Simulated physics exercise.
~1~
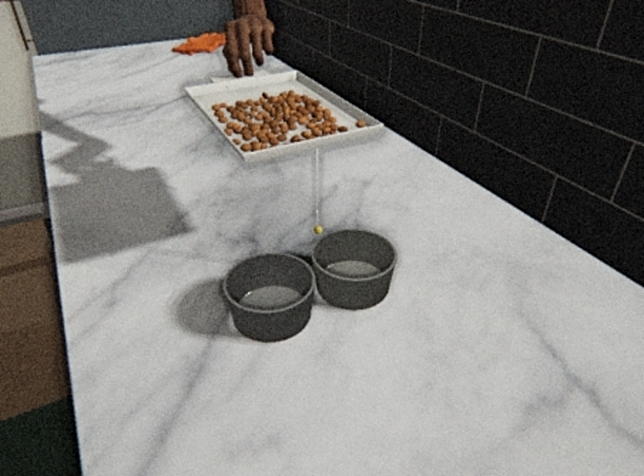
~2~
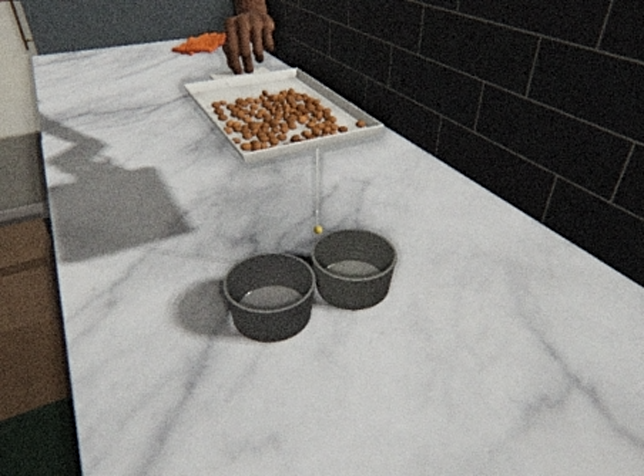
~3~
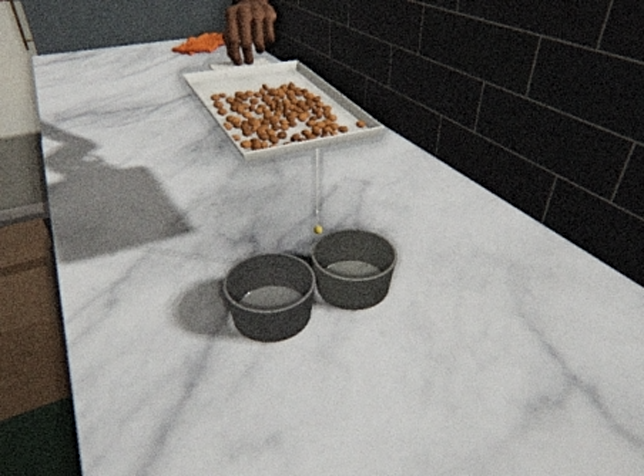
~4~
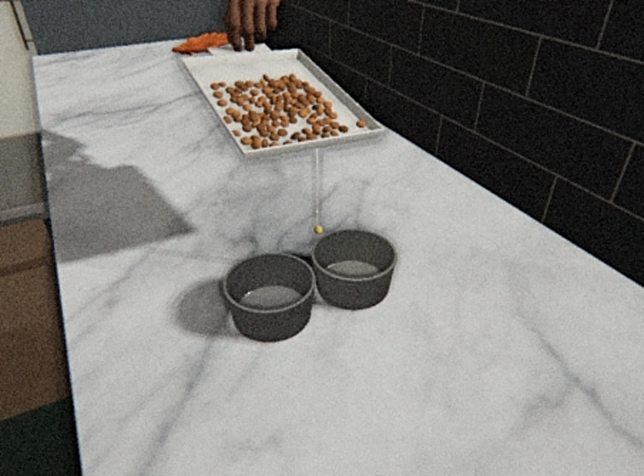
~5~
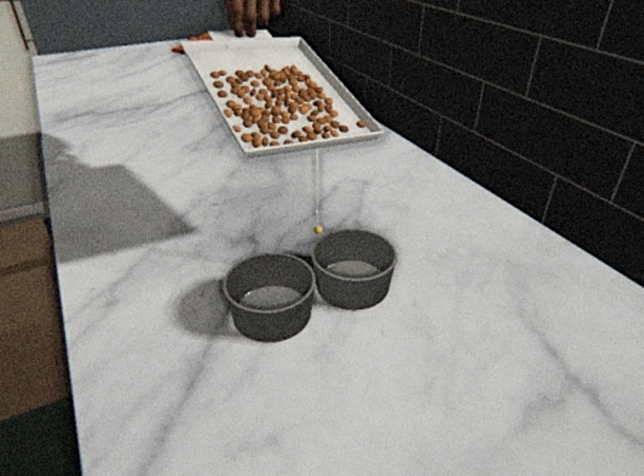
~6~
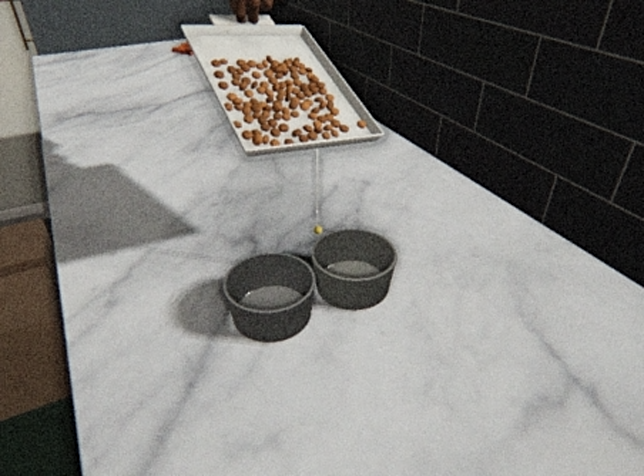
A hand raised the far end of a white tray of small brown pieces, tilting it steadily toward two dark round dishes on a marble counter, while a bead hung still from its near edge.
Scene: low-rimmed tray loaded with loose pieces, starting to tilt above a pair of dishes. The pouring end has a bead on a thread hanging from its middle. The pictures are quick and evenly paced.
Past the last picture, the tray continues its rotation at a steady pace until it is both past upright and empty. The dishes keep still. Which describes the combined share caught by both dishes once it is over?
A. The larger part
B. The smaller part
Option A: The larger part.
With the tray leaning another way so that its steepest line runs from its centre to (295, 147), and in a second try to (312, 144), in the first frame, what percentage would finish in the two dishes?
Shares, approx.: 90 %, then 90 %.
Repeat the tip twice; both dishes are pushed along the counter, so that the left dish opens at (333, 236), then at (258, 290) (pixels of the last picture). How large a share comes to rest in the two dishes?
About 50 and 50 per cent respectively.
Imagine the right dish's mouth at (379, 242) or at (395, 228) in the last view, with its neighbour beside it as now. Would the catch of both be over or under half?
Held in all, by try: A larger portion, then a larger portion.
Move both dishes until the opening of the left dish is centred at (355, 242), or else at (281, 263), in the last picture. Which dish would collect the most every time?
The first try favours the leftmost one, and the second try favours the rightmost one.
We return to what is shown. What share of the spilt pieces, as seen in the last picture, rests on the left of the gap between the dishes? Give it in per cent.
Around 0 per cent, give or take.
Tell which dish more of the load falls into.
More winds up in the rightward dish.
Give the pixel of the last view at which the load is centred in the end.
Roughly at pixel (367, 276).
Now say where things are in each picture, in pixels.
The first picture shows corners of the pouring end (246, 152) and (378, 124), level; middle of the load (278, 119), bits of cat kibble; left dish (289, 322); right dish (375, 290); bead on its thread (318, 230).
The second picture shows corners of the pouring end (246, 152) and (378, 124), level; middle of the load (278, 118).
The third picture shows corners of the pouring end (246, 151) and (378, 126), tipped barely, lowest at the right corner; middle of the load (278, 114).
The fourth picture shows corners of the pouring end (247, 149) and (379, 128), tipped a little, lowest at the right corner; middle of the load (278, 109).
The fifth picture shows corners of the pouring end (248, 148) and (379, 130), tipped clearly, lowest at the right corner; middle of the load (287, 103).
The sixth picture shows corners of the pouring end (249, 147) and (379, 132), tipped clearly, lowest at the right corner; middle of the load (288, 98); left dish (289, 322); right dish (375, 290).
Just after the last frame, tray tipped steeply; almost all on the tray; about a tenth in the air.
A moment on, tray tipped past a quarter turn; just a few in the left dish; roughly half in the right dish; roughly a quarter outside both; roughly a quarter in the air.
Further on, tray tipped past a quarter turn; about a tenth in the left dish; roughly two thirds in the right dish; roughly a third outside both.
When it is over, tray tipped past a quarter turn; about a tenth in the left dish; roughly two thirds in the right dish; roughly a third outside both.
